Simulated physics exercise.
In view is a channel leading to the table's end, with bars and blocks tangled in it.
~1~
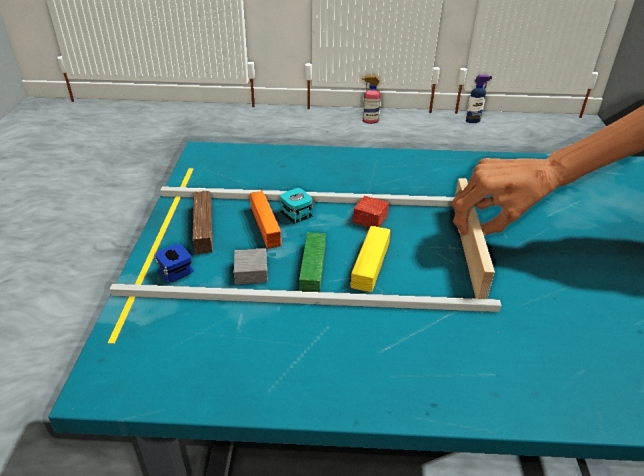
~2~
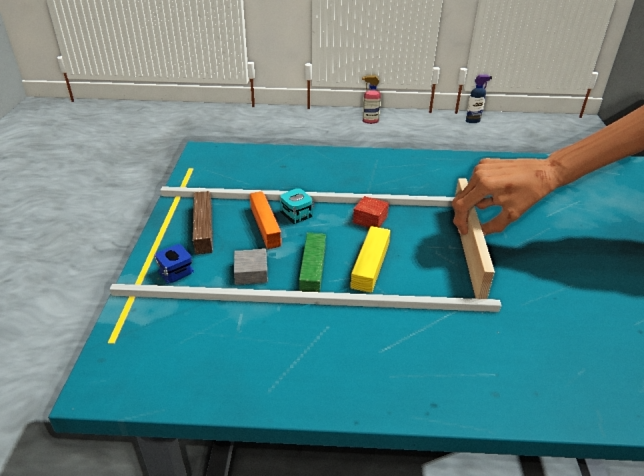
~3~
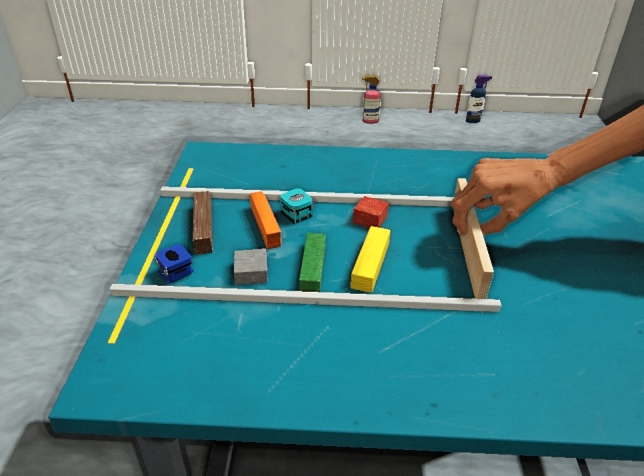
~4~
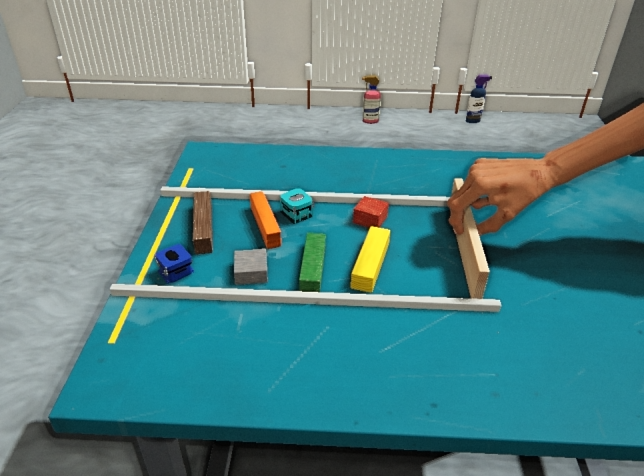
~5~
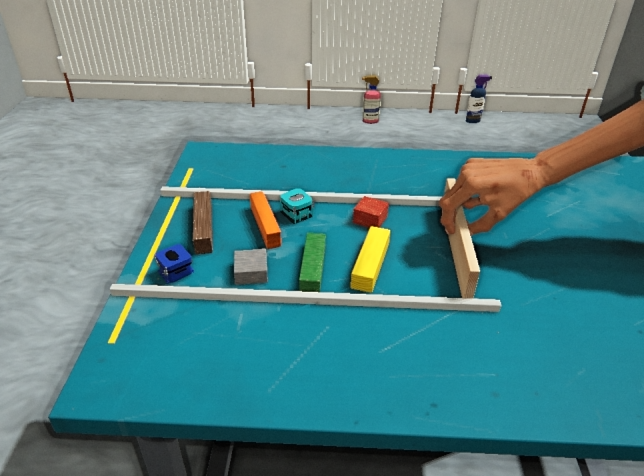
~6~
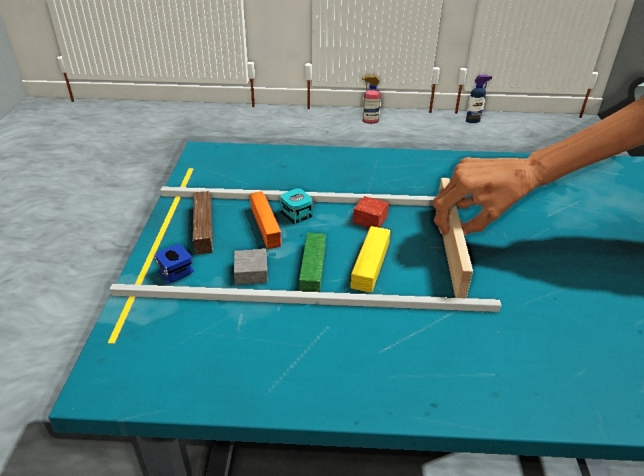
To begin with, a hand holds a wooden board upright at the right end of a channel between two pale rails on a teal table, with coloured bars, blocks and two cases scattered inside. The hand then slides the board slightly left, while the objects stay still, untouched.
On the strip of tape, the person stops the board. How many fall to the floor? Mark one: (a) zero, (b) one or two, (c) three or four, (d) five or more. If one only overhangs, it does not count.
(d) five or more.
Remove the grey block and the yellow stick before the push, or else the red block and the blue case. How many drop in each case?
The count is 4 in one try and 4 in the other, in that order.
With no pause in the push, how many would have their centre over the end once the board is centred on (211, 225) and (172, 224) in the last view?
Place by place: 1, then 5.
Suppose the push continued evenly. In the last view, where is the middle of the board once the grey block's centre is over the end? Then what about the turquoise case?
I'd put it close to (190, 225), and close to (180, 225) for the other one.
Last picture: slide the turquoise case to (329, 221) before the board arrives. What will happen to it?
I reckon the turquoise case drops away.
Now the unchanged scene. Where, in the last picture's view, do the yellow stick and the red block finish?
Yellow stick: About (139, 250); red block: About (155, 208).
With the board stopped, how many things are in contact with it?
2 of them.
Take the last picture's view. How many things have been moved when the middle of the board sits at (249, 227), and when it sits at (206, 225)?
The counts are 8 and 8.
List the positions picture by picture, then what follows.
The first frame shows blue case (175, 264); brown bar (203, 221); grey block (251, 266); board (471, 235); tape (159, 239).
The second frame shows brown bar (203, 221); orange stick (265, 219).
The third frame shows grey block (251, 266); red block (371, 213).
The fourth frame shows blue case (175, 264); turquoise case (297, 206).
The fifth frame shows brown bar (203, 221); board (458, 235).
The sixth frame shows blue case (175, 264); brown bar (203, 221); grey block (251, 266); board (452, 235); tape (159, 239).
Early on, none off yet; blue case at rest near (175, 264); brown bar at rest near (203, 221); grey block at rest near (251, 266).
Finally, the number that fall off is five or more; lost, green bar, turquoise case, orange stick, grey block, brown bar and blue case.
